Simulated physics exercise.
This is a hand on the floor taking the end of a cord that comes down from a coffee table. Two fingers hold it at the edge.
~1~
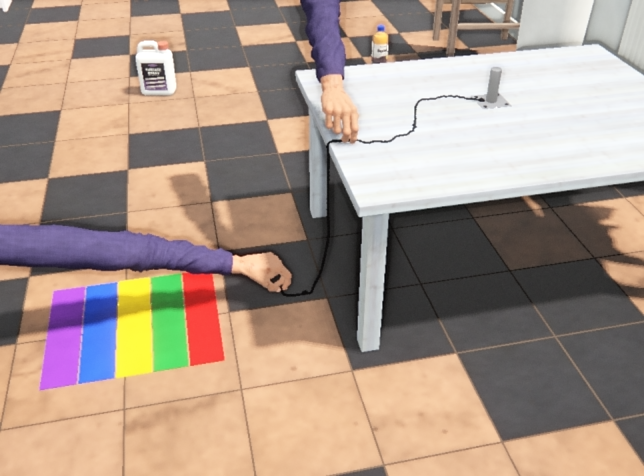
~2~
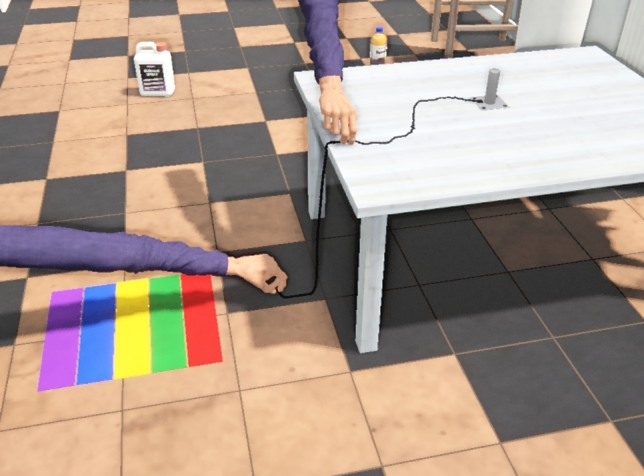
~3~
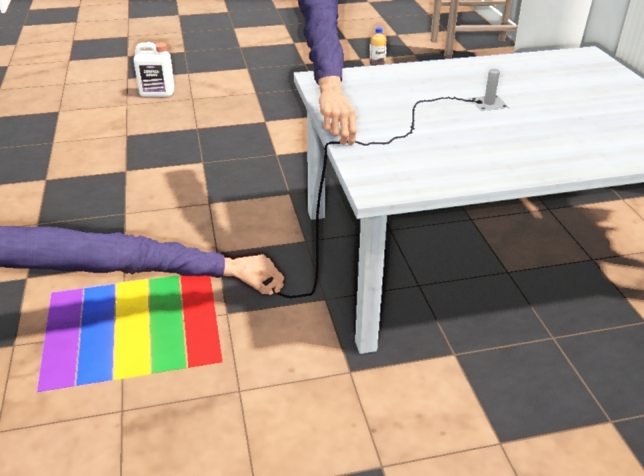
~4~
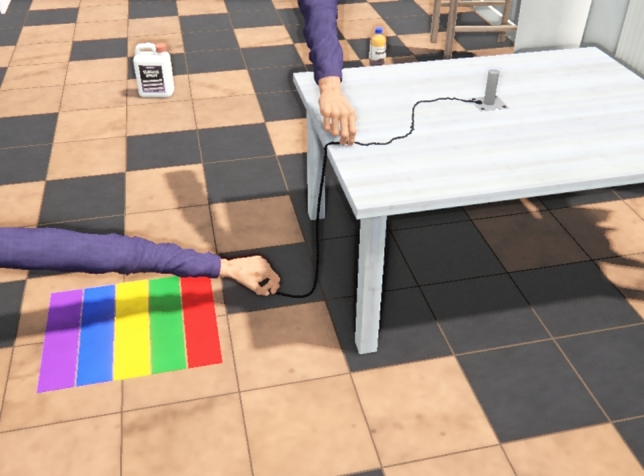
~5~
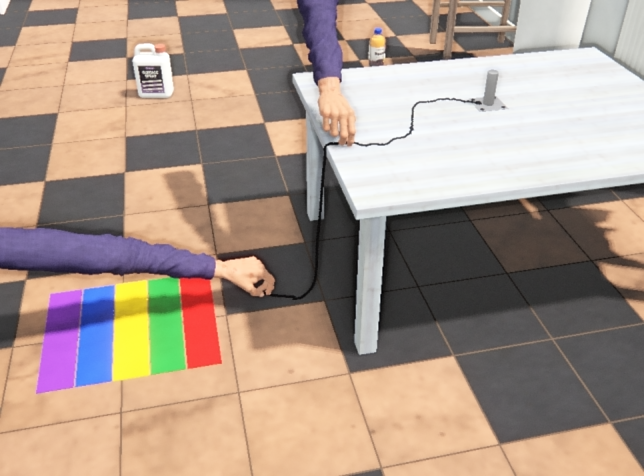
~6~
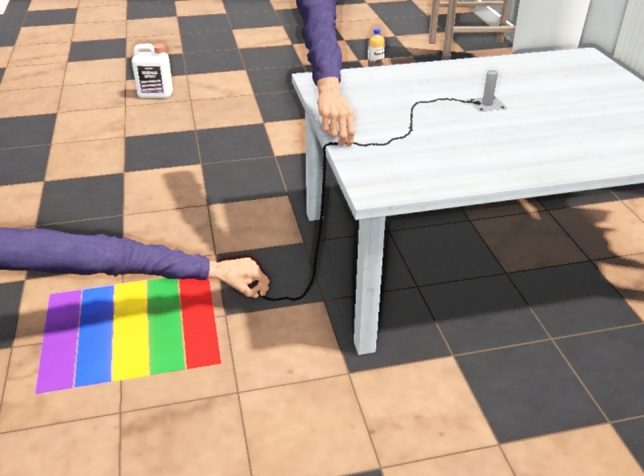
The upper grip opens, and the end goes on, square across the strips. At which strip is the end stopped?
Over blue.
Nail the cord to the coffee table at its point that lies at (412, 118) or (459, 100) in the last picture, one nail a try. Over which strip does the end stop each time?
In that order: Yellow; blue.
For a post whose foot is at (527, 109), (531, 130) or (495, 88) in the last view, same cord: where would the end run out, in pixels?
The places are (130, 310), (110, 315) and (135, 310).
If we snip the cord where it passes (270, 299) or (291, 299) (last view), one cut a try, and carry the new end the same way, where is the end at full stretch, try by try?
Near (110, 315) and (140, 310).
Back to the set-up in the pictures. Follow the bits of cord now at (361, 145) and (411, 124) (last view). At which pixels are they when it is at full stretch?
At (300, 156), then (372, 126).
Early on, end near (161, 308); over green.
Midway, end near (116, 314); over yellow.
At the end of the slack, end near (89, 318); over blue. The end stops over the blue strip.
